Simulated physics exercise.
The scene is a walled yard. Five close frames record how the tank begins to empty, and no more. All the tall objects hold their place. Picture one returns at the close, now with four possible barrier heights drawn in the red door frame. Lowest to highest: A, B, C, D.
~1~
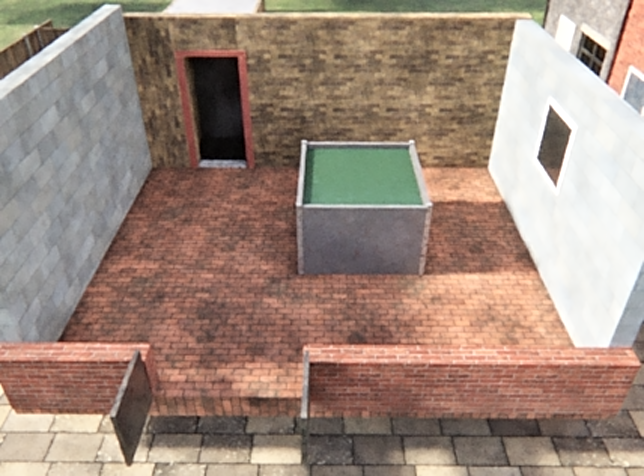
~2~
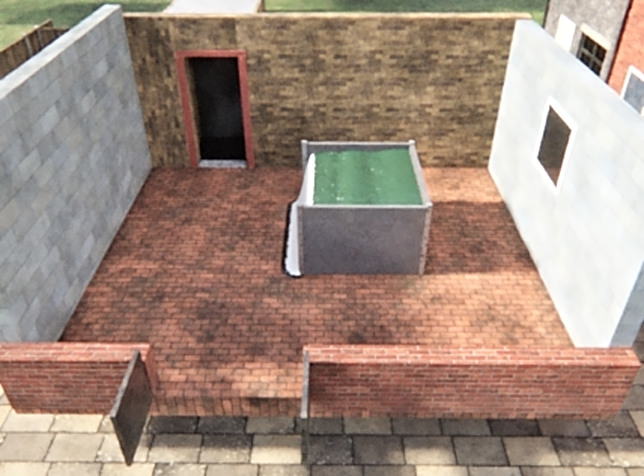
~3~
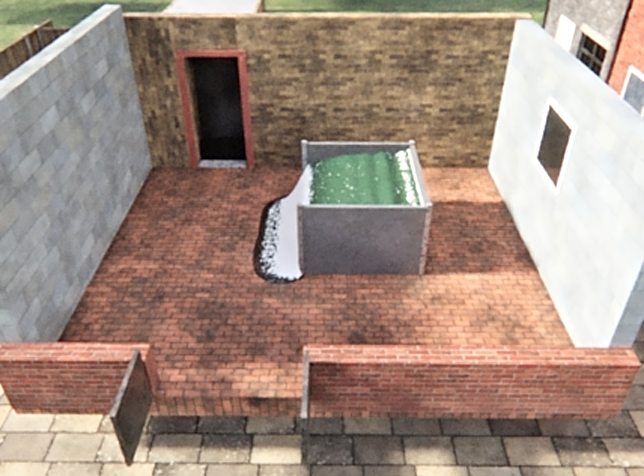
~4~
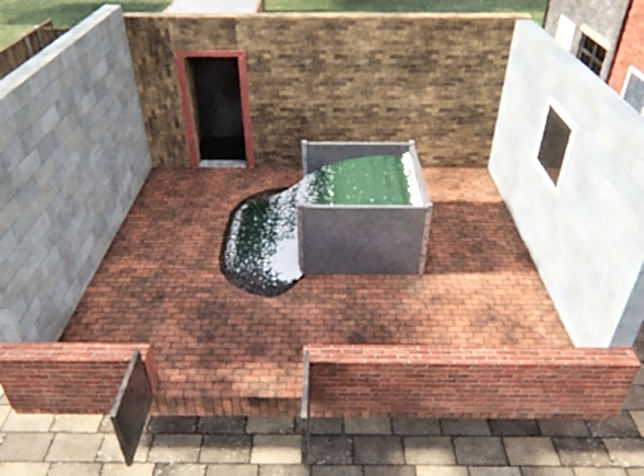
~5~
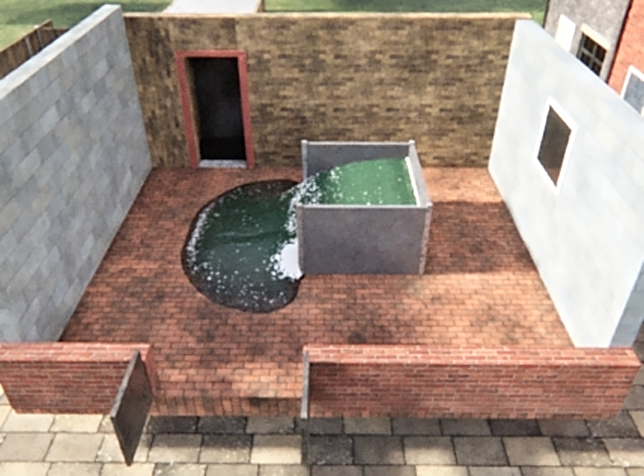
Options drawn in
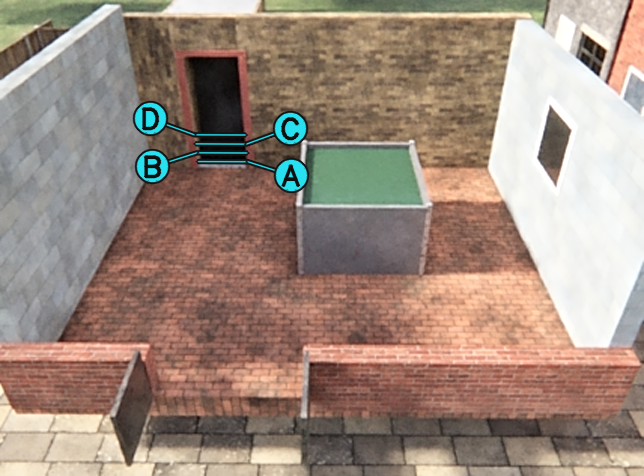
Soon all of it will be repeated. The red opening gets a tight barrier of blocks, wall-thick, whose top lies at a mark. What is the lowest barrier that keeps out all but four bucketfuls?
B is the one.
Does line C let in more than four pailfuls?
No, that is safe.
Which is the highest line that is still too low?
Line A.
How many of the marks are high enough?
Three.
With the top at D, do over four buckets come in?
No, that is safe.
In cyan, A at (222, 161); B at (221, 152); C at (220, 144); D at (219, 134); from the bottom up A, B, C, D.
With A, about 8 bucketfuls get in.
With B, a splash gets over, under a bucket.
With C, nothing gets over.
With D, nothing gets over.
